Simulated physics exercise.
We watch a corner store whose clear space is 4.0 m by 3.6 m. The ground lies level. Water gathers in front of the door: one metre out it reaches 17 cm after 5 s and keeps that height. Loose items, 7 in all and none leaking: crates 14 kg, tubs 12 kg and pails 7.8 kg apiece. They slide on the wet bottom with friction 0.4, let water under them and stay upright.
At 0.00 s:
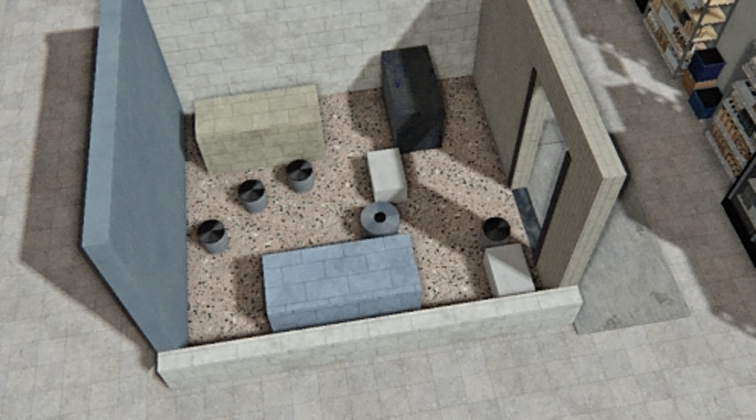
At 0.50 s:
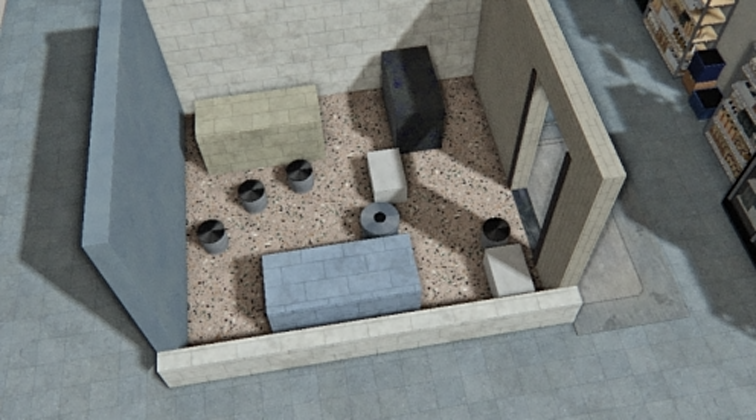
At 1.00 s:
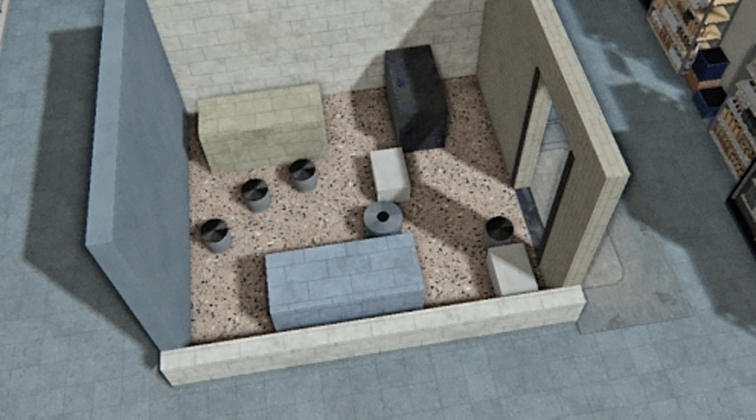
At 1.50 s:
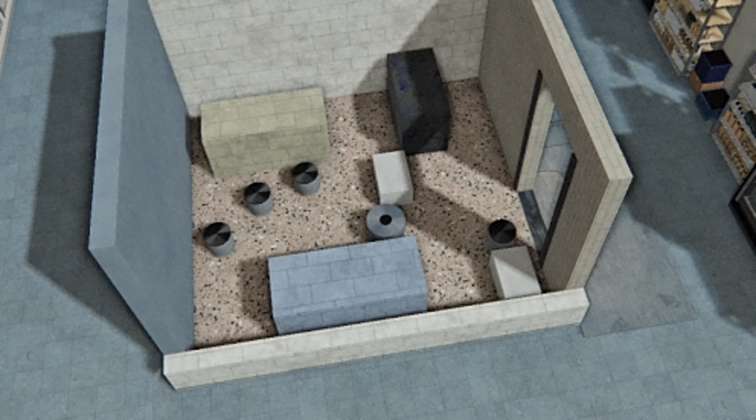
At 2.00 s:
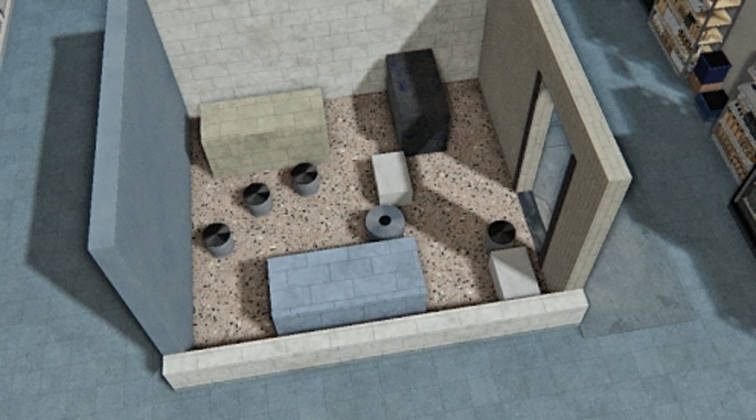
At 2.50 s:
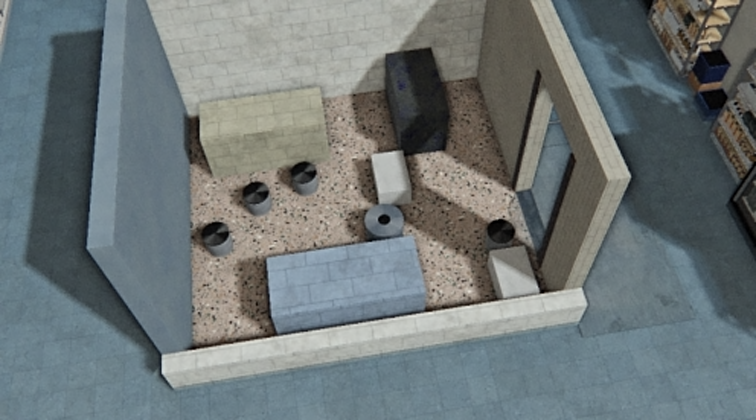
Paving outside a roofless corner store turning from pale grey to blue, while the blocks and round containers inside stay still.
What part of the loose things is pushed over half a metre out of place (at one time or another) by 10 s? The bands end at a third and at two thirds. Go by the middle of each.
That comes to from one to two thirds.
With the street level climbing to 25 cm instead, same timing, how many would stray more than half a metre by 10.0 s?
Then 7.
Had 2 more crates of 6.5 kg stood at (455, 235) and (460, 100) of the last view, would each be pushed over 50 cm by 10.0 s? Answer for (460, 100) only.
It is under.
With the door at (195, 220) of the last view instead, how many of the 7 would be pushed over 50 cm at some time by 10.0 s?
Then 4.
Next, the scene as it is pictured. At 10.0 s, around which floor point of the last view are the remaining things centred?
At about (305, 232).
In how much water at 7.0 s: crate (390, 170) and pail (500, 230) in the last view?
About 4 and 7 cm.
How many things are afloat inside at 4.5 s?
I count 0.
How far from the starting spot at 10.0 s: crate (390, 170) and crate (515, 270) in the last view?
In turn: 80 cm, 20 cm.
After 3.5 s 0 of 7 are over 50 cm from their spots; 0 afloat.
After 4.5 s 0 of 7 are over 50 cm from their spots; 0 afloat.
After 7.0 s 2 of 7 are over 50 cm from their spots; 1 afloat.
After 10.0 s 3 of 7 are over 50 cm from their spots, and 3 have been at some point; 1 afloat.
